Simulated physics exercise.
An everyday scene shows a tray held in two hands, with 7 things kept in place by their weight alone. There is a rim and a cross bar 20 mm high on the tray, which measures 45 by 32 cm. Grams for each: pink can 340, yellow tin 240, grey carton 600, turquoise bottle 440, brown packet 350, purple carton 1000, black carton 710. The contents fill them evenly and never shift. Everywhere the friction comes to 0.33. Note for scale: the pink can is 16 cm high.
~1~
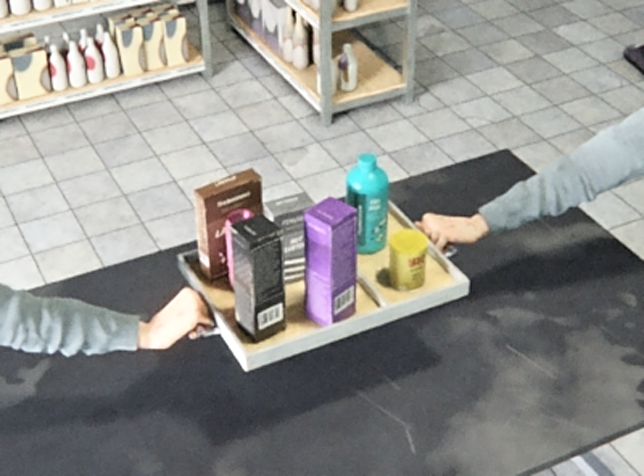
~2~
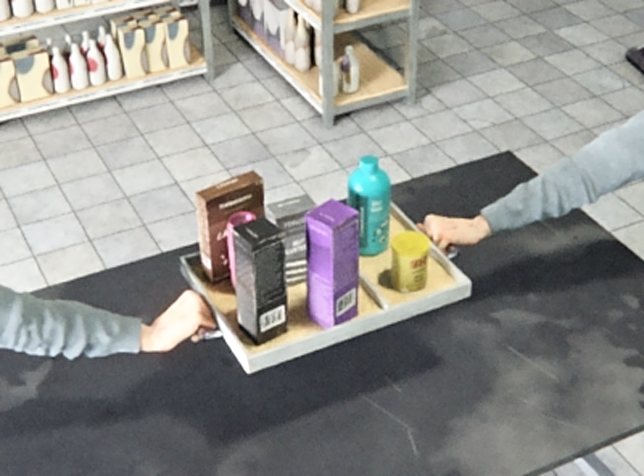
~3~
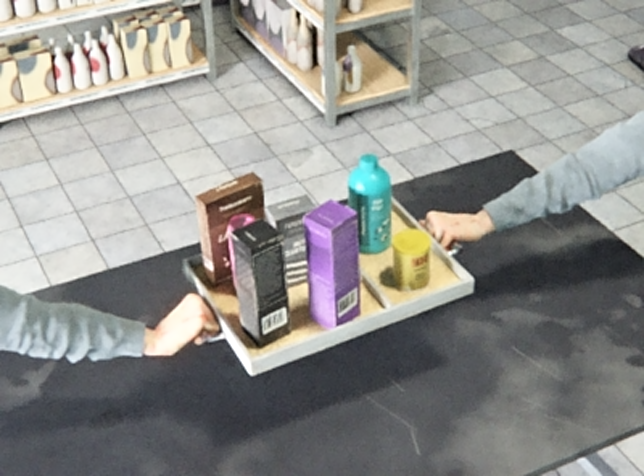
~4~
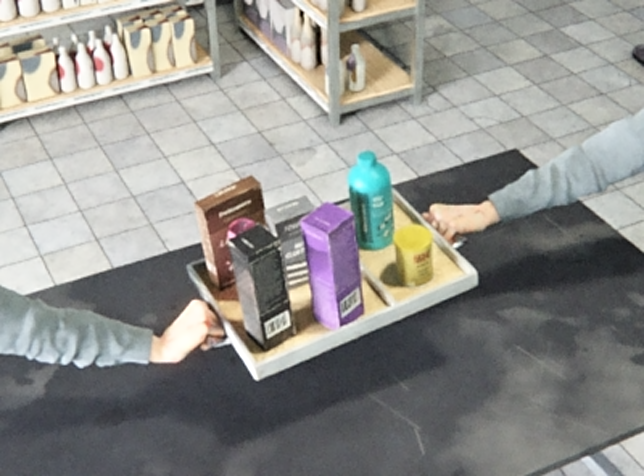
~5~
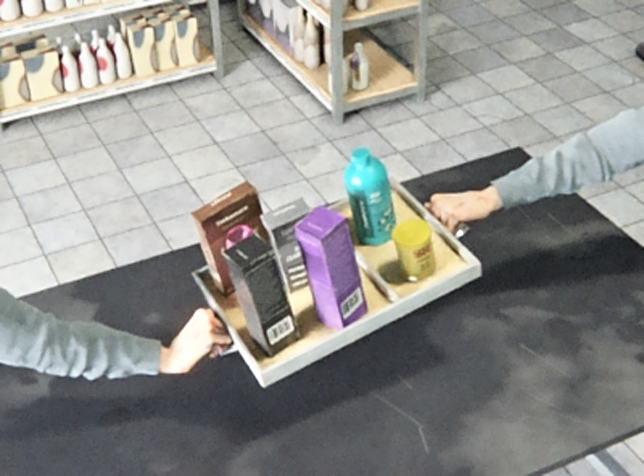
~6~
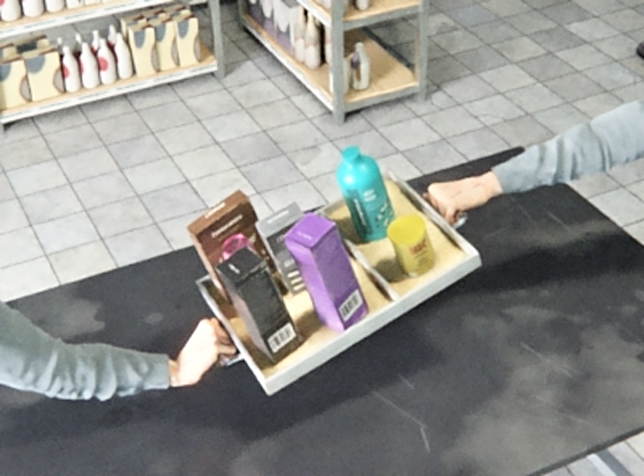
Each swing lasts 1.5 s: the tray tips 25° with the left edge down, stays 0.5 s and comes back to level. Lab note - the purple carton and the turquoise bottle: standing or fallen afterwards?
Purple carton fallen; turquoise bottle standing.
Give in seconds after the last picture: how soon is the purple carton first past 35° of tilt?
I'd put it at some 0.5 s.
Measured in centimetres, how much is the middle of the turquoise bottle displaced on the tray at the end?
2 cm.
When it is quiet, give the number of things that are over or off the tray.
4.
Then, 0.50 s after the last picture, tilt 25°, left edge down; black carton now off the tray; purple carton tipped 45° from how it sat near (288, 325); turquoise bottle tipped 4° from how it sat near (343, 197).
Then, 0.90 s after the last picture, tilt 25°, left edge down; pink can and purple carton now off the tray; turquoise bottle tipped 4° from how it sat near (342, 197); grey carton tipped 64° from how it sat.
Then, 1.40 s after the last picture, tilt 23°, left edge down; grey carton now off the tray; turquoise bottle tipped 4° from how it sat near (345, 197); yellow tin slid 4 cm.
Then, 2.00 s after the last picture, tilt 8°, left edge down; turquoise bottle slid 3 cm near (362, 200); yellow tin slid 4 cm; brown packet slid 2 cm.
At rest, off the tray and tipped over, pink can, grey carton, purple carton and black carton; the other 3 in place, give or take 5 cm. In the last view, turquoise bottle near (369, 204).
